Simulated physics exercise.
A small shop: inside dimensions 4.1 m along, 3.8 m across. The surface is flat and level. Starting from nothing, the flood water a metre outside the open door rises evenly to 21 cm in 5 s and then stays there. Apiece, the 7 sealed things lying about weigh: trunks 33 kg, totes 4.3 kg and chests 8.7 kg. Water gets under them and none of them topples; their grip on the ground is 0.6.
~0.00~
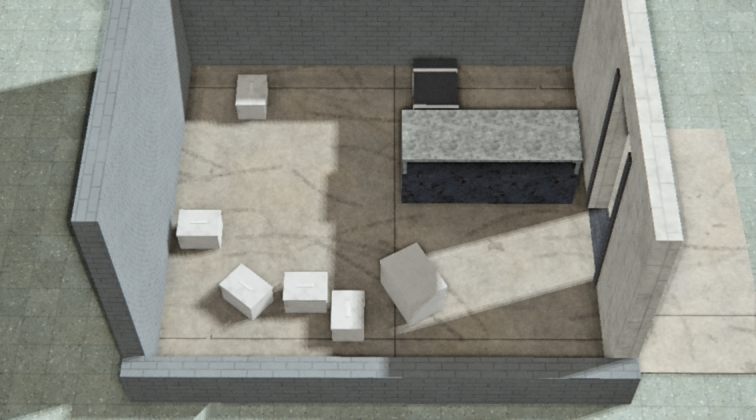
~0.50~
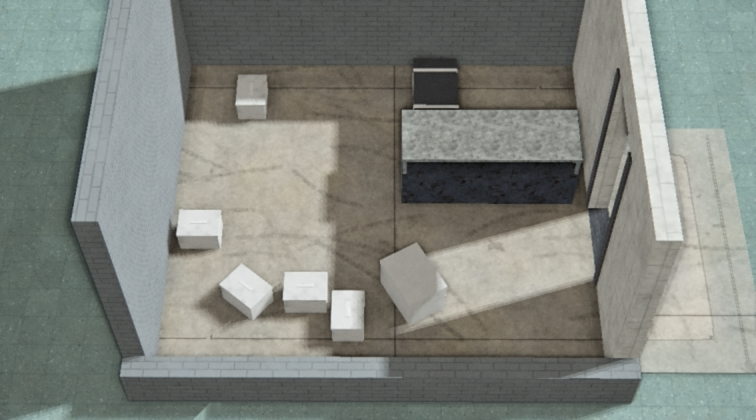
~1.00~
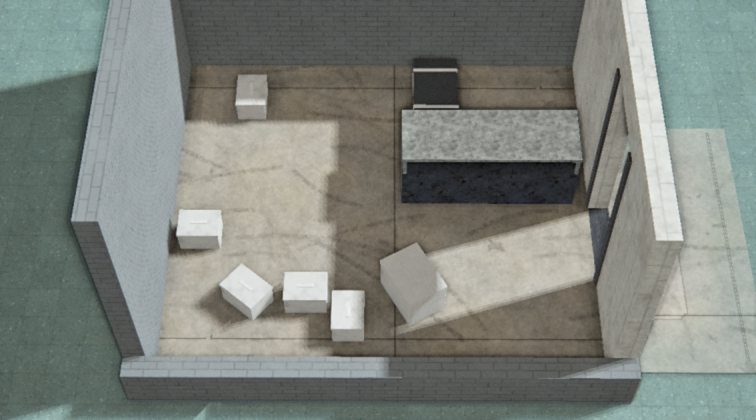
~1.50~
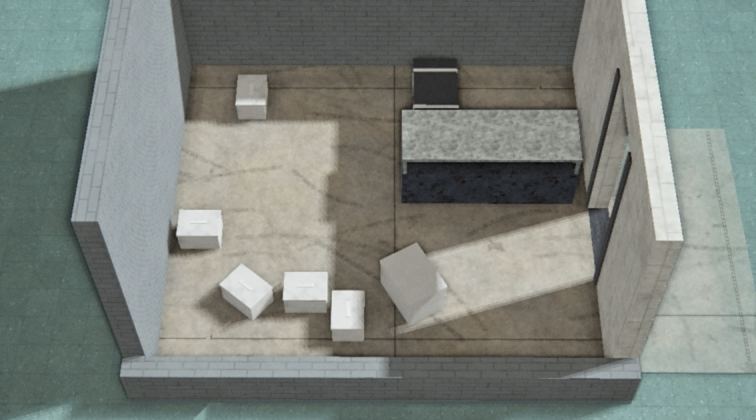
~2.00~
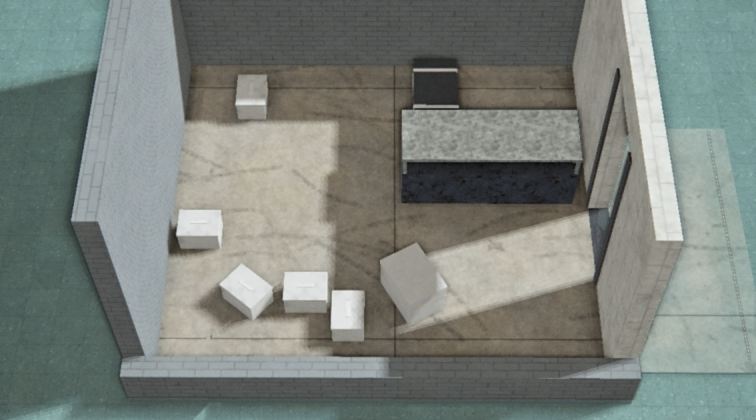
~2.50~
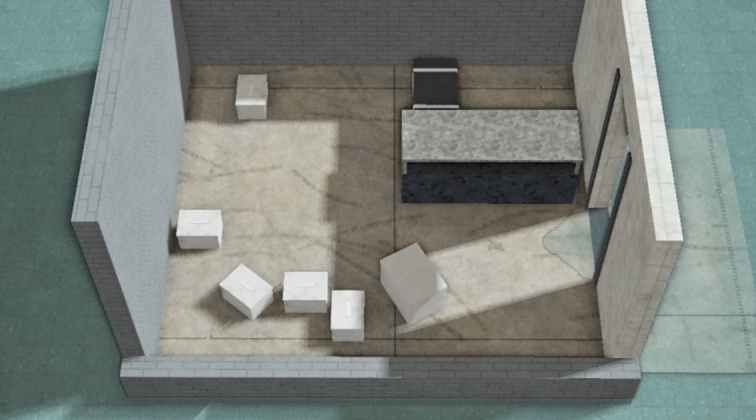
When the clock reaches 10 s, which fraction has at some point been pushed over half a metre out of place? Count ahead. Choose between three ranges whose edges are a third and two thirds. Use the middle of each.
The range is the highest, two thirds or more.
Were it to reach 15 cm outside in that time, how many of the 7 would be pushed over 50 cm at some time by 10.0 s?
Then 3.
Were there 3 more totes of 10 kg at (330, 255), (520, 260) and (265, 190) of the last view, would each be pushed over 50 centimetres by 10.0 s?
First exceeds it, second exceeds it, third stays within it.
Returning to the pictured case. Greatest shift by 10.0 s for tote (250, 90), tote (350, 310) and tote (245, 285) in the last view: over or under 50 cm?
Taking them in turn, the first is within the limit, the second beyond the limit and the third beyond the limit.
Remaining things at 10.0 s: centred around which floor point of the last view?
Roughly at (280, 228).
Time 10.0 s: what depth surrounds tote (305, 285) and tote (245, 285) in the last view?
About 12 and 11 cm.
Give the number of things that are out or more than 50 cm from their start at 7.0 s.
I get 1.
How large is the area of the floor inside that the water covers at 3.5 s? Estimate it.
Roughly 1.5 m2.
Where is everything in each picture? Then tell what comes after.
A trunk at (436, 88), on the bottom; a tote at (199, 223) rests on the ground; 0.0 m2 under water; 0 of 7 have shifted, in the first picture.
A trunk at (436, 88), on the bottom; a tote at (199, 223) rests on the ground; 0.0 m2 under water; 0 of 7 have shifted, in the second picture.
A trunk at (436, 88) rests on the ground; a tote at (199, 223) rests on the ground; water covers 0.0 m2; 0 of 7 have shifted, in the third picture.
A trunk at (436, 88), on the bottom; a tote at (199, 223) rests on the ground; water covers 0.0 m2; 0 of 7 have shifted, in the fourth picture.
A trunk at (436, 88) rests on the ground; a tote at (199, 223) rests on the ground; water covers 0.0 m2; 0 of 7 have shifted, in the fifth picture.
A trunk at (436, 88), on the bottom; a tote at (199, 223), on the bottom; 0.2 m2 under water; 0 of 7 have shifted, in the sixth picture.
After 3.5 s 0 of 7 are over 50 cm from their spots; 0 afloat.
After 4.5 s 0 of 7 are over 50 cm from their spots; 0 afloat.
After 7.0 s 1 of 7 are over 50 cm from their spots; 2 afloat.
After 10.0 s 5 of 7 are over 50 cm from their spots, and 5 have been at some point; 6 afloat.
